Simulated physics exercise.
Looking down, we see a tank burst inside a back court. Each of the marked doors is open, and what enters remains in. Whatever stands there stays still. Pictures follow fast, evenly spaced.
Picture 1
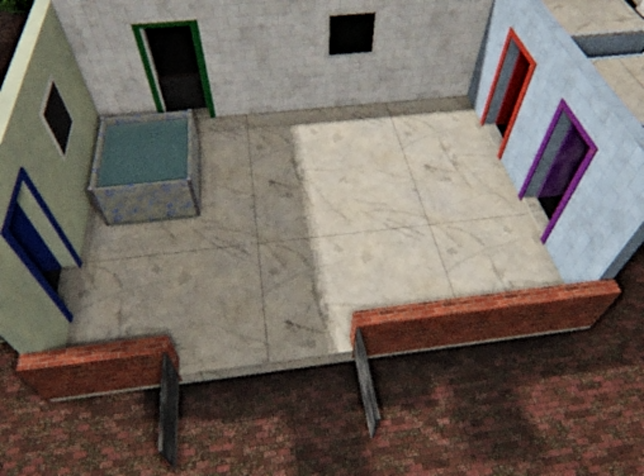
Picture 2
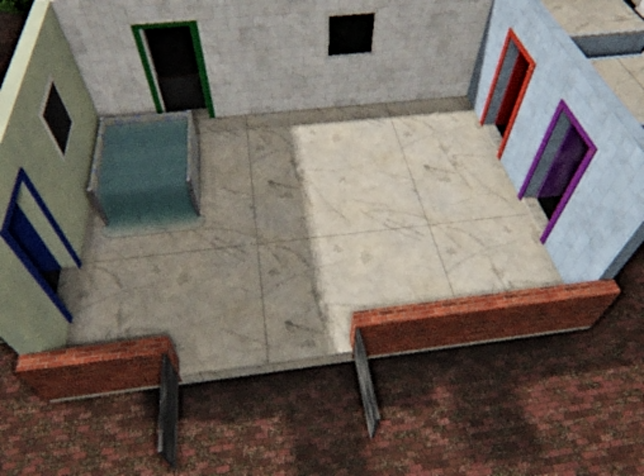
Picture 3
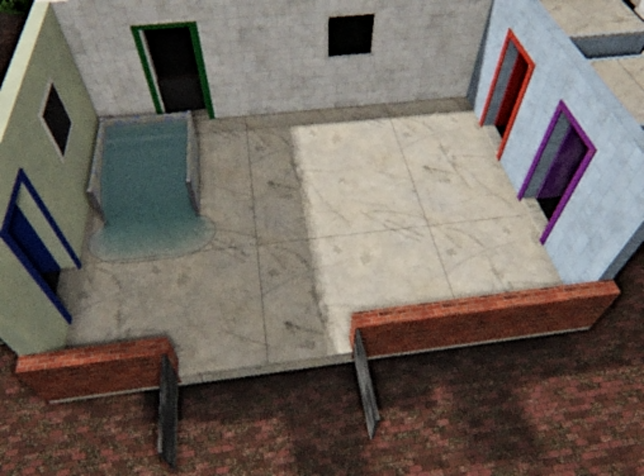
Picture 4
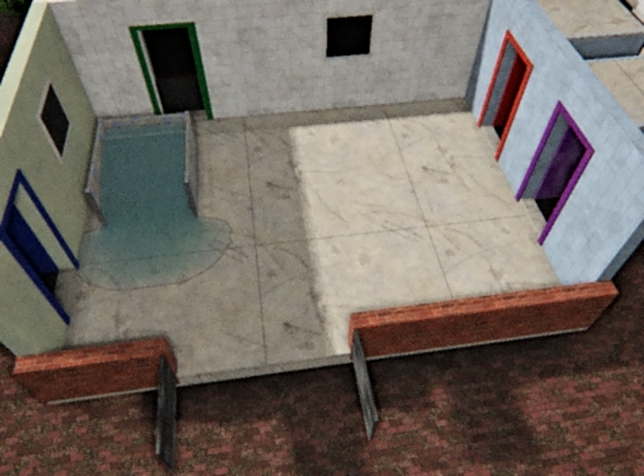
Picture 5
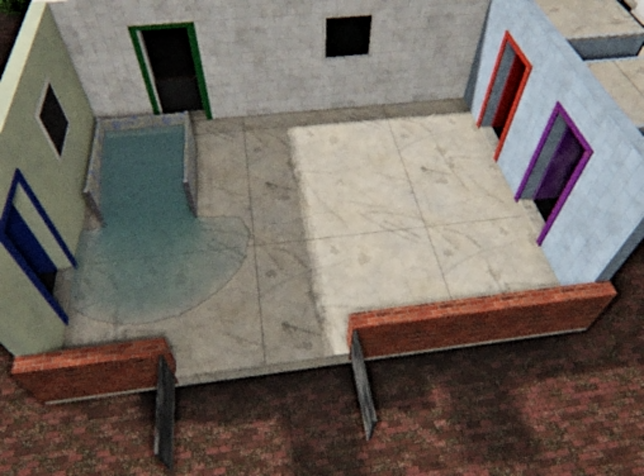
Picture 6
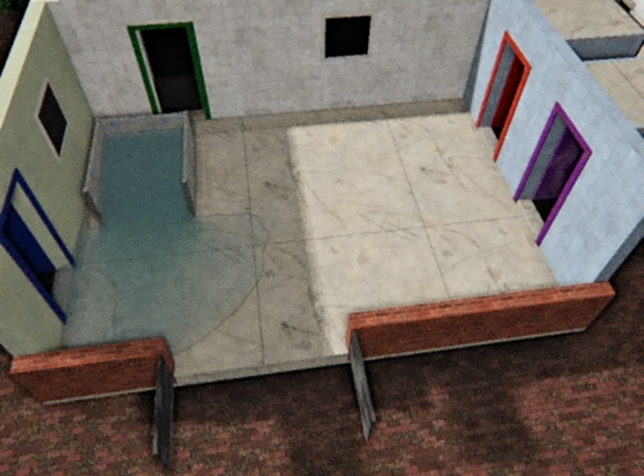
Water bursts from a low grey tank in the back left corner of a walled court, seen from high above and in front. Around the pale stone floor stand a green door and dark window behind, a blue door left, red and purple doors right, and low brick walls in front. The tank's near side opens and the water spreads forward in a widening, rounded sheet, while the view barely shifts.
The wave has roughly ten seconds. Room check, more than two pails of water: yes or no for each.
Blue door, yes; green door, no; red door, no; purple door, no.
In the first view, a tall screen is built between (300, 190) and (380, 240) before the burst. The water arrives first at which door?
First comes the blue-painted one.
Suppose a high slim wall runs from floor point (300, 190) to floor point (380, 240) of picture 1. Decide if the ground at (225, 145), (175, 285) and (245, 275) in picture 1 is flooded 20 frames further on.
Results in order: Bone-dry / swamped / swamped.
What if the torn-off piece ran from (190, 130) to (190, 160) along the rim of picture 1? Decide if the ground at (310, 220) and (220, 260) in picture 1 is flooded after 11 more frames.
Taking the two points in order, the first is waterlogged and the second is left dry.
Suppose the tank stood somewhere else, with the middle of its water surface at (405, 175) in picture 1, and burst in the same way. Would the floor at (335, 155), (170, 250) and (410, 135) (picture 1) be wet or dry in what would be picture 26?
One after the other: Untouched, reached, reached.
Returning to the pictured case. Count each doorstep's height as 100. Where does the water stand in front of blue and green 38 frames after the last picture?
First around 70 percent, second around 10 percent.
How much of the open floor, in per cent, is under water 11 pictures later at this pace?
Estimate: Near 30 %.
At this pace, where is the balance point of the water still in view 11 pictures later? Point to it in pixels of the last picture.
I'd point to (150, 272).
A moment on, water covers 25 % of the floor; the blue door under two buckets in, the green door not reached, the red door not reached, the purple door not reached.
Next, water covers 30 % of the floor; the blue door over two buckets in, the green door not reached, the red door not reached, the purple door not reached.
Then, water covers 30 % of the floor; the blue door far over two buckets in, the green door not reached, the red door not reached, the purple door not reached.
Later, water covers 65 % of the floor; the blue door far over two buckets in, the green door not reached, the red door not reached, the purple door wet at the sill, nothing in.
In the end, water covers 75 % of the floor; the blue door far over two buckets in, the green door wet at the sill, nothing in, the red door wet at the sill, nothing in, the purple door wet at the sill, nothing in.
